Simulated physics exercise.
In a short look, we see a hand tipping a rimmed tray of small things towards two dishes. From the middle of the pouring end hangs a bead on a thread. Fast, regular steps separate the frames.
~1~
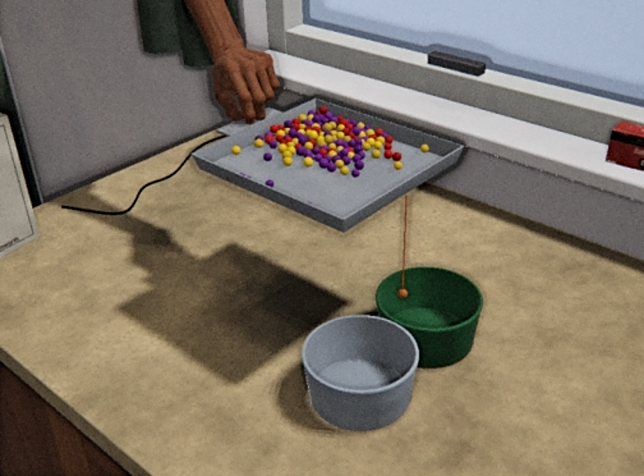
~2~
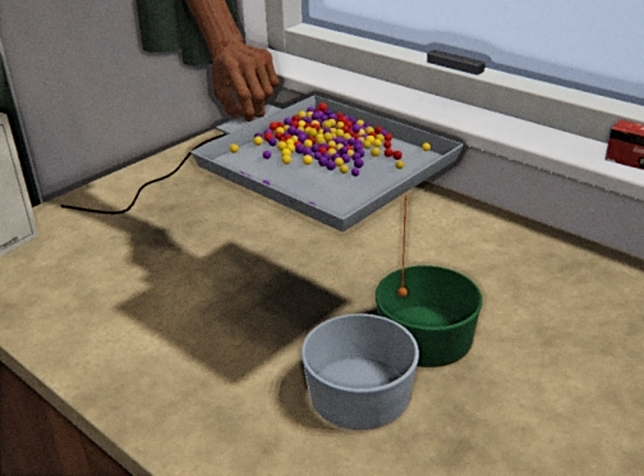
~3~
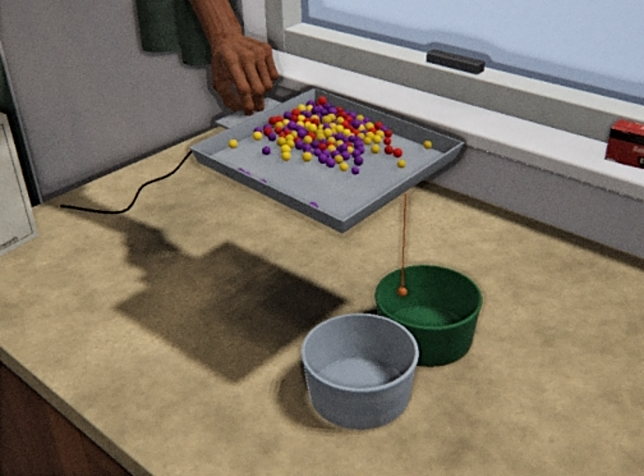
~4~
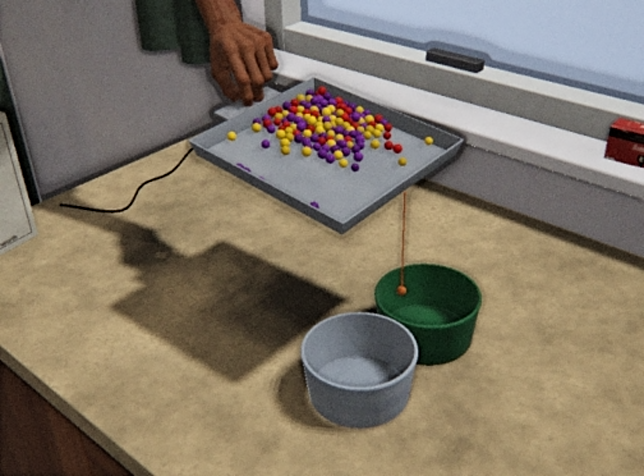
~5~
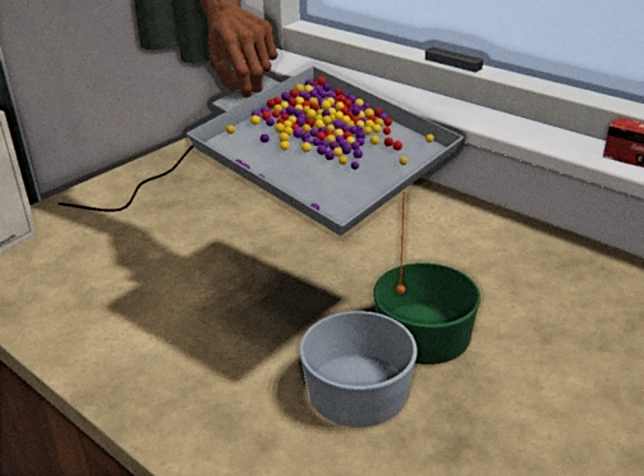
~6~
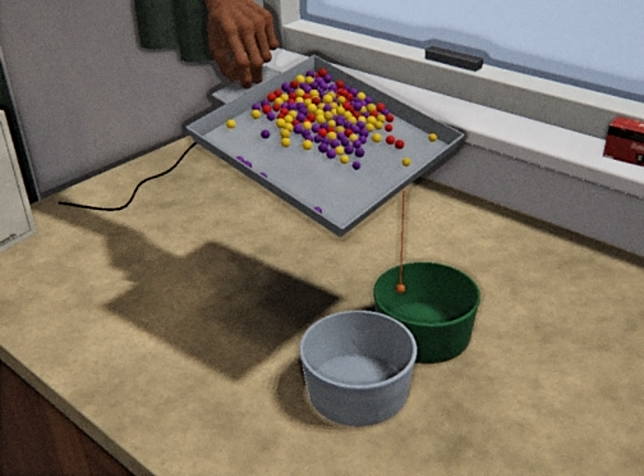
A hand slowly tilting a grey rimmed tray of colourful beads above a grey dish and a green dish on a counter.
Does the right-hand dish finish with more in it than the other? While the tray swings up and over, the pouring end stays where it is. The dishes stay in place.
No.
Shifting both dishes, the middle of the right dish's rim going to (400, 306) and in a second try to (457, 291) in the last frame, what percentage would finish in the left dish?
First try: Roughly 80 per cent; second try: Roughly 80 per cent.
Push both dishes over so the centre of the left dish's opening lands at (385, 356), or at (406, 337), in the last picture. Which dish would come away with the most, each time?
The leftmost dish, then the leftmost dish.
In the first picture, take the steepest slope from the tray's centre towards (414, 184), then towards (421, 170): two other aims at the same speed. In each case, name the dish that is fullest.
The first tilt favours the dish to the right, the second the dish to the right.
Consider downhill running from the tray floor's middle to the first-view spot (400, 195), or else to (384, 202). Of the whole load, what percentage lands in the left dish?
About 20 %, then 60 %.
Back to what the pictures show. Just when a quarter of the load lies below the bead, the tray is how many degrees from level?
Roughly 70 degrees from level.
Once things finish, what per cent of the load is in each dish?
Per cent held at the end: Left dish 100, right dish 0.
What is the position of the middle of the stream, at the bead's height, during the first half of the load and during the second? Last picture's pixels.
I'd say around (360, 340) at first, then around (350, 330).
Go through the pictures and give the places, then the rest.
The first frame shows corners of the pouring end at (343, 215) and (457, 146), level; middle of the load at (328, 135), round plastic beads; left dish at (405, 394); right dish at (471, 335); bead on its thread at (403, 294).
The second frame shows corners of the pouring end at (343, 215) and (456, 145), level; middle of the load at (327, 132).
The third frame shows corners of the pouring end at (343, 217) and (457, 143), tipped barely, lowest at the left corner; middle of the load at (327, 128).
The fourth frame shows corners of the pouring end at (342, 218) and (457, 140), tipped a little, lowest at the left corner; middle of the load at (326, 120).
The fifth frame shows corners of the pouring end at (342, 221) and (456, 137), tipped a little, lowest at the left corner; middle of the load at (326, 114), a small part on the move.
The sixth frame shows corners of the pouring end at (342, 223) and (457, 135), tipped a little, lowest at the left corner; middle of the load at (327, 109), about a third on the move; left dish at (403, 390); right dish at (469, 330).
Soon after the last picture, tray tipped steeply; most on the tray; about a quarter in the left dish; a stray few outside both; a small part in the air.
A little later, tray tipped right over; a stray few on the tray; nearly all in the left dish; a stray few outside both; a small part in the air.
Later still, tray tipped past a quarter turn; nearly all in the left dish; a stray few outside both.
At rest, tray tipped past a quarter turn; nearly all in the left dish; none in the right dish; a stray few outside both.
